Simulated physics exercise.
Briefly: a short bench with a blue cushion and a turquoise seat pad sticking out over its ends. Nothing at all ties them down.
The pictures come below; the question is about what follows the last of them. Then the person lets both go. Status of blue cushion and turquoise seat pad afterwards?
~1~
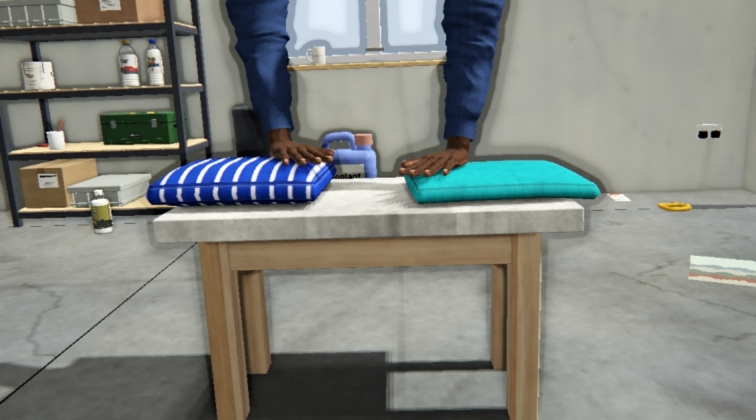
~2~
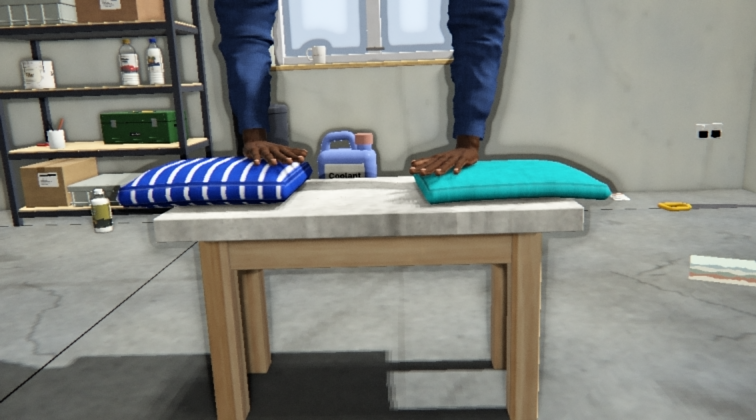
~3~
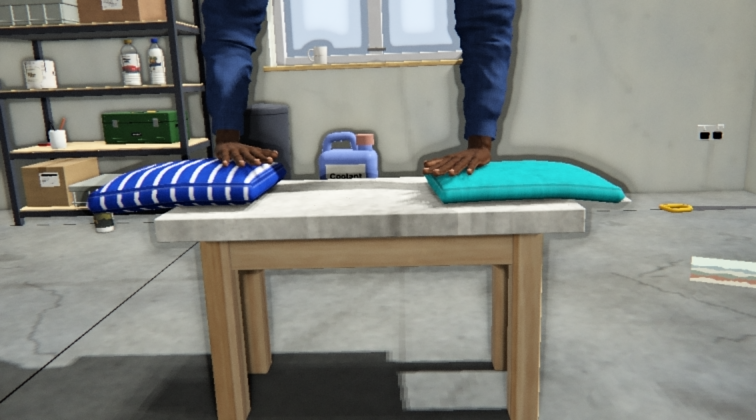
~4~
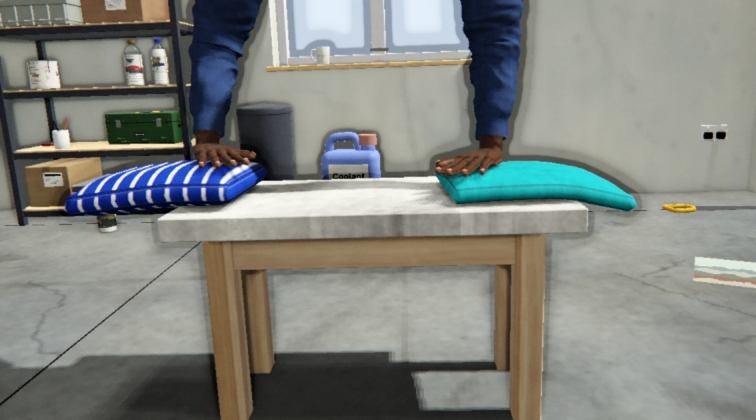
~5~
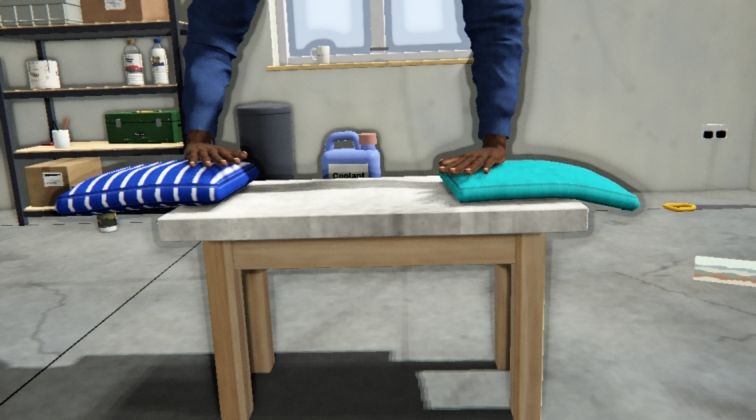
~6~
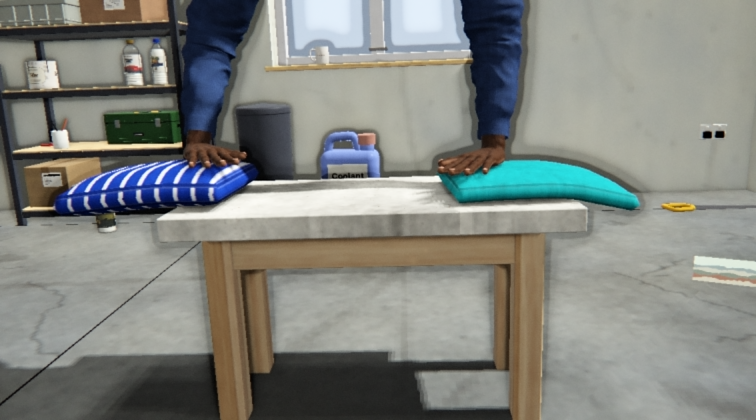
The blue cushion is no longer on it, the turquoise seat pad is still on it.
Then, 0.44 s past the final frame, cushion on the floor near (160, 324); seat pad unmoved.
Then, 0.74 s past the final frame, cushion on the floor near (73, 375); seat pad unmoved.
When it is over, cushion on the floor near (71, 379); seat pad unmoved. The blue cushion slumps off the end and the turquoise seat pad remains on top.
